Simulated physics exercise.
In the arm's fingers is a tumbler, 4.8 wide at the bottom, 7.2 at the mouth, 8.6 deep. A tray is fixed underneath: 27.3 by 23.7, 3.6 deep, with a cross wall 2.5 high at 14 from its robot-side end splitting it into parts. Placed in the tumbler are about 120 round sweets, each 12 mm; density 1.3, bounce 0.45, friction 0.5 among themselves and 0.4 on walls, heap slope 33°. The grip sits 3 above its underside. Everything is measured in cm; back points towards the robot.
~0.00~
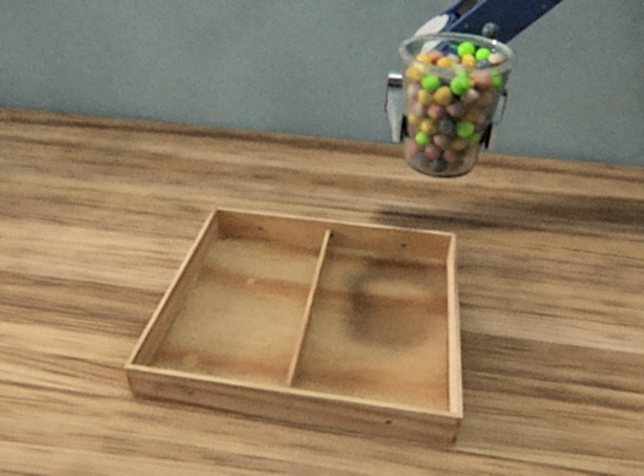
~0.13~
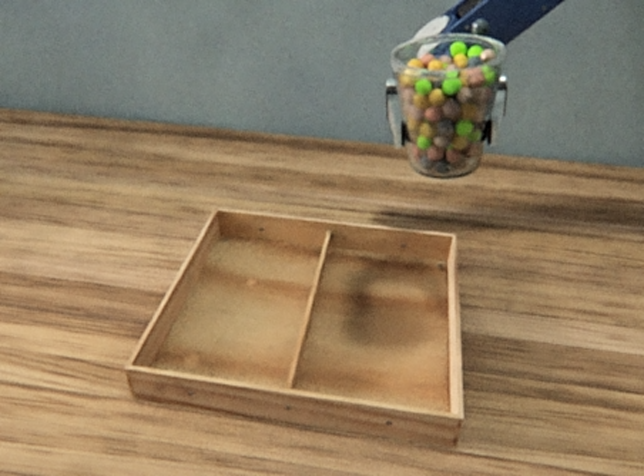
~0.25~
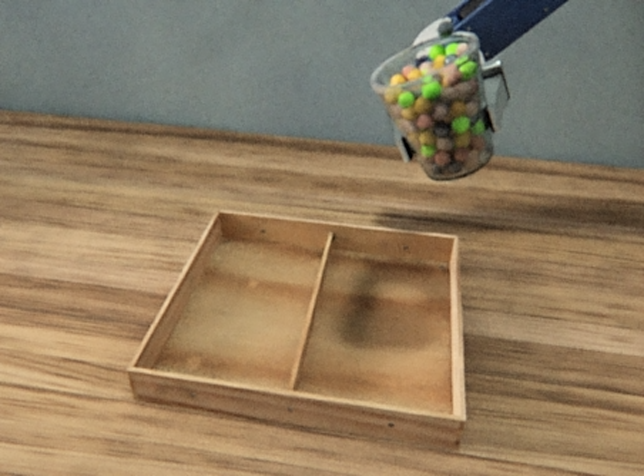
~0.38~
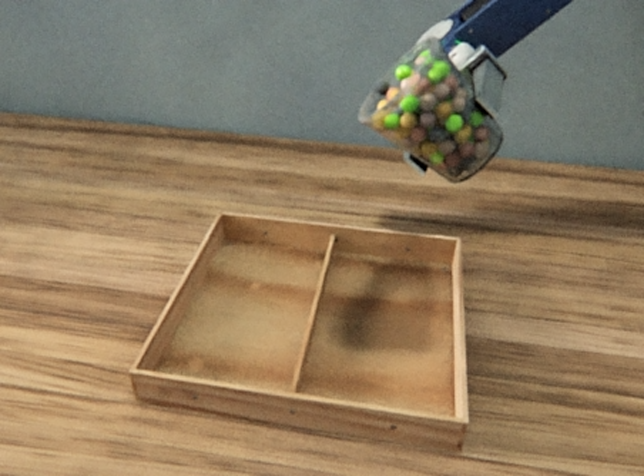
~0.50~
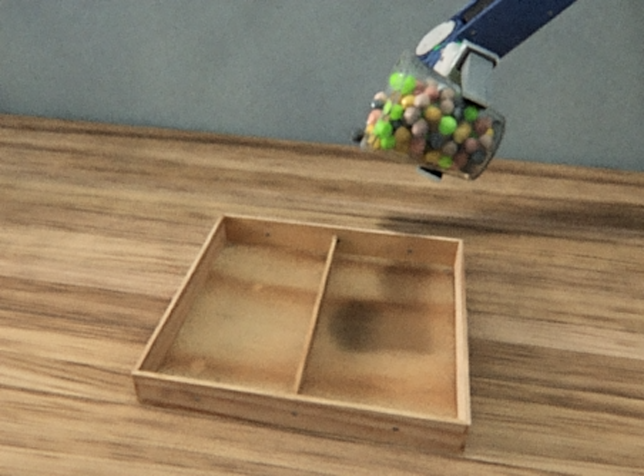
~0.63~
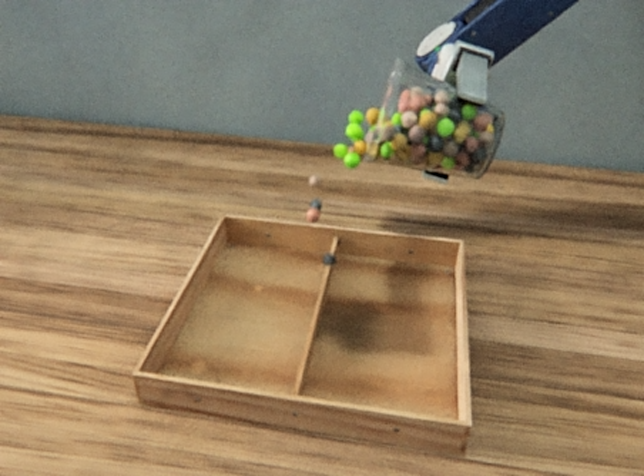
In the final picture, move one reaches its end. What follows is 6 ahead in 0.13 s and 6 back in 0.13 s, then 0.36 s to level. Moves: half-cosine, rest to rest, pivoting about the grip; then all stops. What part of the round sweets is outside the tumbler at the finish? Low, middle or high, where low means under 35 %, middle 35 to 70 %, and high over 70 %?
High, over 70 %.
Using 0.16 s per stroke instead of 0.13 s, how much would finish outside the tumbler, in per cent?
I'd expect some 65 per cent.
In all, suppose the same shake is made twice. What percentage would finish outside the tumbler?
Approx. 95 per cent.
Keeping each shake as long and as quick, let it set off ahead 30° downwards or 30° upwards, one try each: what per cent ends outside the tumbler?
Result: Approx. 55 % and 95 %, one try each.
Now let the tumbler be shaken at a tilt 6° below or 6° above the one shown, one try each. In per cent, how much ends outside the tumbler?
Estimates, in order: 70 % and 90 %.
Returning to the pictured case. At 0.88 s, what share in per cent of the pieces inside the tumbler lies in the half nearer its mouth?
95 per cent.
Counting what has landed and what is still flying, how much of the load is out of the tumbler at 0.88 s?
About 70 per cent so far.
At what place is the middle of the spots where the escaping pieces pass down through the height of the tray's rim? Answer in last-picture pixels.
Near (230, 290).
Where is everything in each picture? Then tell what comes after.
Tumbler middle at (448, 111), level; upper third of the load around (456, 74), from x 415 to 495, top at y 30; 123 in the tumbler, in the first picture.
Tumbler middle at (446, 112), tilted 7° forward; upper third of the load around (452, 76), from x 410 to 490, top at y 30, in the second picture.
Tumbler middle at (442, 115), tilted 26° forward; upper third of the load around (441, 80), from x 395 to 475, top at y 30, in the third picture.
Tumbler middle at (438, 120), tilted 50° forward; upper third of the load around (427, 89), from x 380 to 480, top at y 60, in the fourth picture.
Tumbler middle at (436, 126), tilted 69° forward; upper third of the load around (420, 107), from x 355 to 485, top at y 80, in the fifth picture.
Tumbler middle at (436, 129), tilted 76° forward; upper third of the load around (436, 115), from x 315 to 485, top at y 95; 116 in the tumbler, 7 in flight or on a rim, in the sixth picture.
By 0.88 s, tilted 76° forward, highest piece 24 above the table; 39 in the tumbler, 9 in the far-side part, 2 in the robot-side part, 73 in flight or on a rim.
By 1.13 s, tilted 20° forward, highest piece 26 above the table; 67 in the far-side part, 24 in the tumbler, 18 on the table or floor, 14 in the robot-side part.
By 1.45 s, level, highest piece 24 above the table; 66 in the far-side part, 24 in the tumbler, 19 on the table or floor, 14 in the robot-side part.
By 2.50 s, level, highest piece 23 above the table; 66 in the far-side part, 24 in the tumbler, 19 on the table or floor, 14 in the robot-side part.
Final count, 66 in the far-side part, 24 in the tumbler, 19 on the table or floor, 14 in the robot-side part. That is 80 % outside the tumbler.
